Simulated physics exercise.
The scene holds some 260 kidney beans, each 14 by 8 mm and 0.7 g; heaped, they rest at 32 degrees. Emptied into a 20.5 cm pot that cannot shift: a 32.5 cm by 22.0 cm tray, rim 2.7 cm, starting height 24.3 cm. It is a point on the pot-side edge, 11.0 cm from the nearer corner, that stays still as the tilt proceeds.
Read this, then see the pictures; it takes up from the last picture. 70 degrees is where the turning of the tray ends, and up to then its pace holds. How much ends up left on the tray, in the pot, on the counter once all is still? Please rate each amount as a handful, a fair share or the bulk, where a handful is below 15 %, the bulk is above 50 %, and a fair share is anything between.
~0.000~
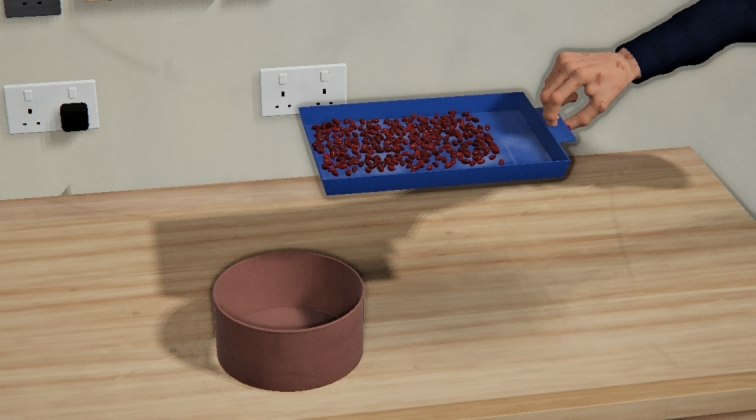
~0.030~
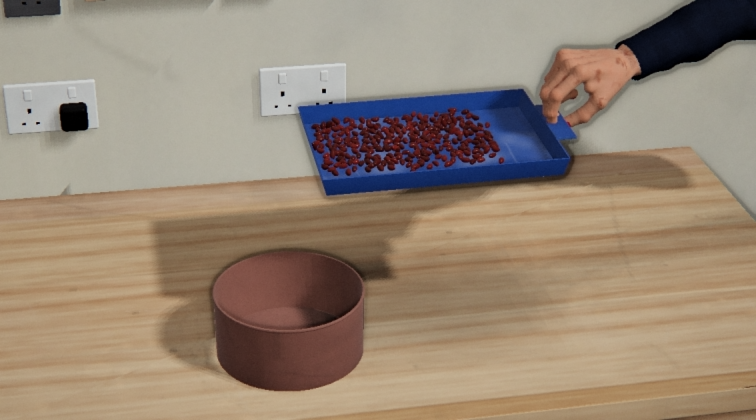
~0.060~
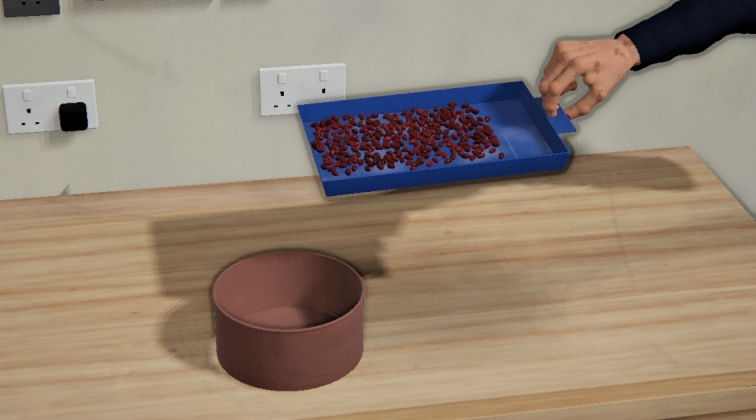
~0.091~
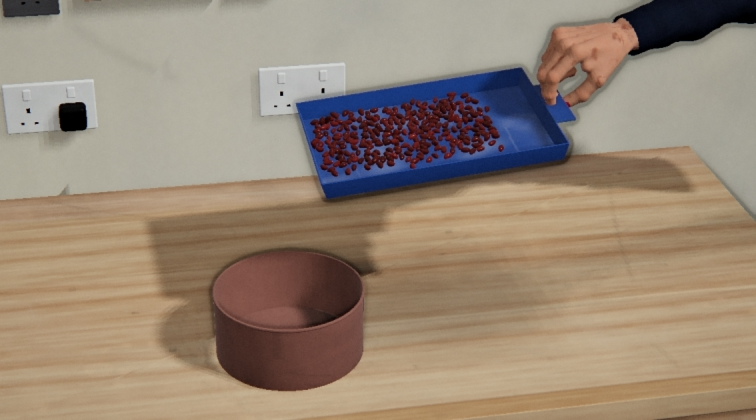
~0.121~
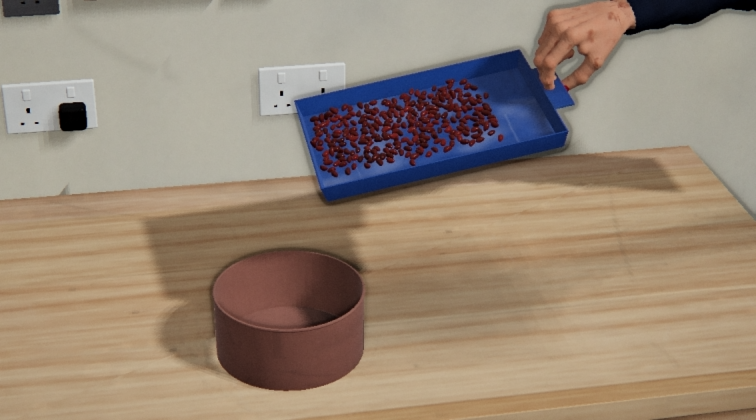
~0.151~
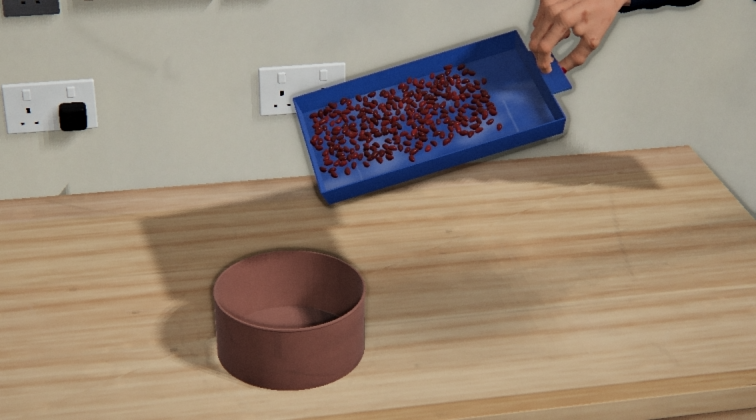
Tray: A fair share; pot: The bulk; counter: A handful.
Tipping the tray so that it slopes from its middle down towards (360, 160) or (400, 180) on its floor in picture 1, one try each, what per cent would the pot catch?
First try: Around 30 percent; second try: Around 75 percent.
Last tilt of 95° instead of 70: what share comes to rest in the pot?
100 %.
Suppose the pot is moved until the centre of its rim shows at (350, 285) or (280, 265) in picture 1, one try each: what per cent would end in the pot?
About 50 percent the first time and about 45 percent the second.
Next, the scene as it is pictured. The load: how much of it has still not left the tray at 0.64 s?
It works out to near 40 per cent of the load.
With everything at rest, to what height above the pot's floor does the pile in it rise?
I'd put it at close to 2.5 centimetres.
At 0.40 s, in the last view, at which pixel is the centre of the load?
Near pixel (352, 125).
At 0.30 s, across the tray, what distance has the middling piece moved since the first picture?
I'd say close to 1 centimetres.
After 0.30 s, tilt 46 degrees; the tray holds 100 %, the pot 0 %.
Then, at 0.40 s, tilt 64 degrees; the tray holds 100 %, the pot 0 %.
Then, at 0.64 s, tilt 70 degrees; the tray holds 40 %, the pot 35 %.
In the end, at 1.9 s, tray 25 %, pot 75 %, counter 0 %.
